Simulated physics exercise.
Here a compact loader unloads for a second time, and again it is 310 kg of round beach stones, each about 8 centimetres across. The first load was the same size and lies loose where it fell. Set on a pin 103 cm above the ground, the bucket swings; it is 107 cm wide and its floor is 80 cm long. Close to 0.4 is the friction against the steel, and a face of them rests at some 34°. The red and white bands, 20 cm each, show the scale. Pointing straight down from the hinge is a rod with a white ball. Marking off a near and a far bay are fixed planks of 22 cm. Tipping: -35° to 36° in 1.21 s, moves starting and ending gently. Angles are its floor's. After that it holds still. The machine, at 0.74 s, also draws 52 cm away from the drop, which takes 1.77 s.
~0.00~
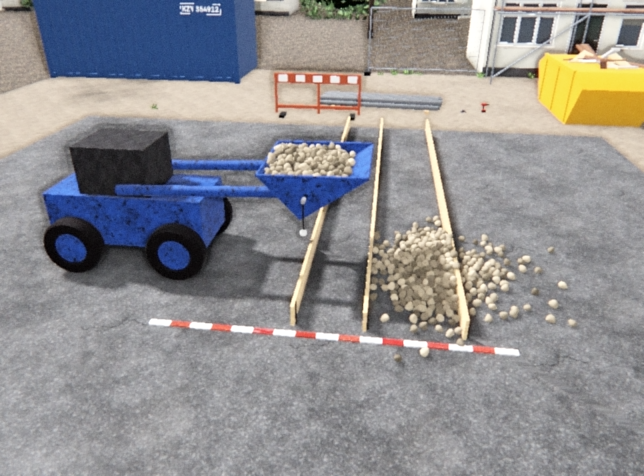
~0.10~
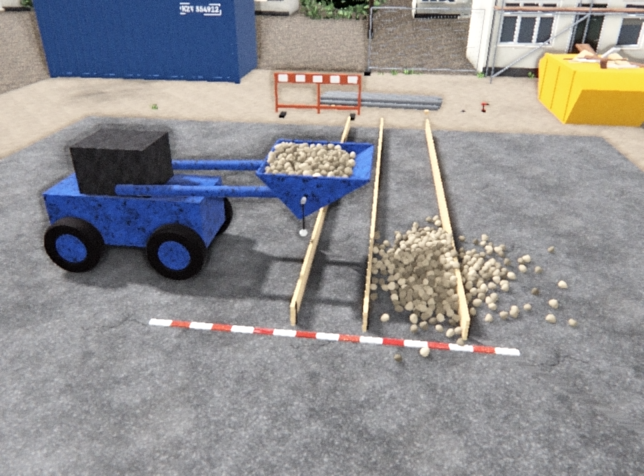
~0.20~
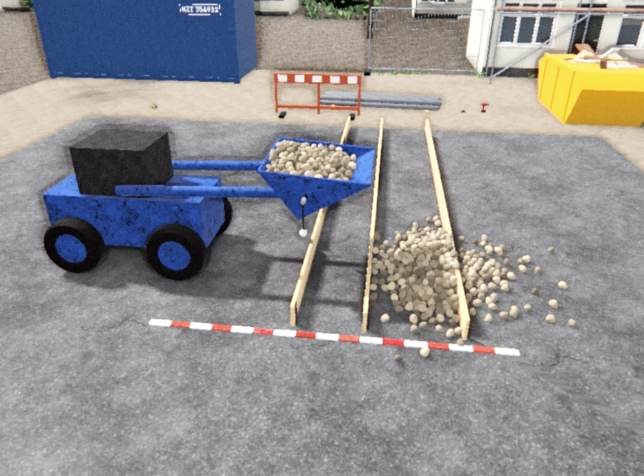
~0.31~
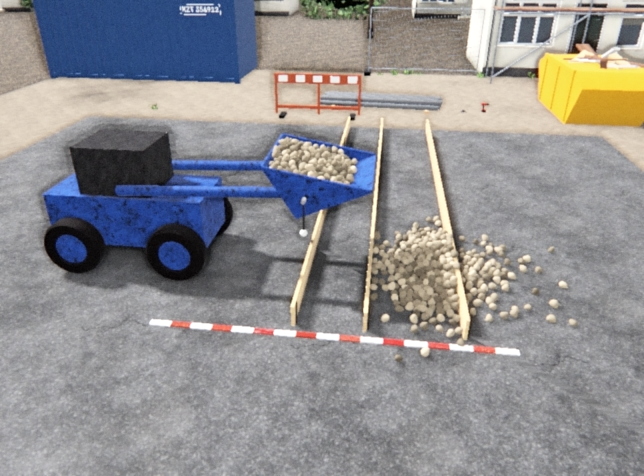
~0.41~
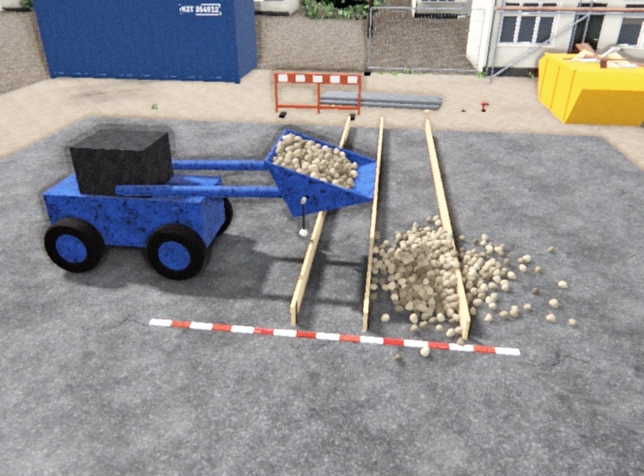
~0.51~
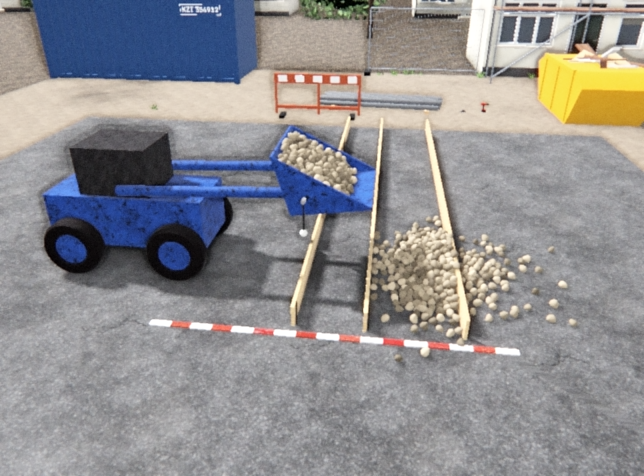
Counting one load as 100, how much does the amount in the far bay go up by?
It goes up by about 32.
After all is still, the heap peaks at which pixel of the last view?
Pretty much at (442, 252), give or take.
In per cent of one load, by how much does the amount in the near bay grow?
70 in a hundred.
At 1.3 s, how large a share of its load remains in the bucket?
Roughly 40 per cent of its load.
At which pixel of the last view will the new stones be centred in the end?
Roughly at pixel (359, 261).
After 0.9 s the floor is at 25°; in per cent of one load, 99 in the bucket, 1 in the near bay, 82 in the far bay, 18 past the last board; the foremost stones are at (549, 286).
After 1.3 s the floor is at 36°; in per cent of one load, 41 in the bucket, 42 in the near bay, 99 in the far bay, 18 past the last board; the foremost stones are at (549, 286).
After 3.0 s the floor is at 36°; in per cent of one load, 0 in the bucket, 68 in the near bay, 115 in the far bay, 18 past the last board; the foremost stones are at (549, 286).
After 5.5 s the floor is at 36°; in per cent of one load, 0 in the bucket, 68 in the near bay, 115 in the far bay, 18 past the last board; the foremost stones are at (549, 286). Net gain in the far bay, 32.
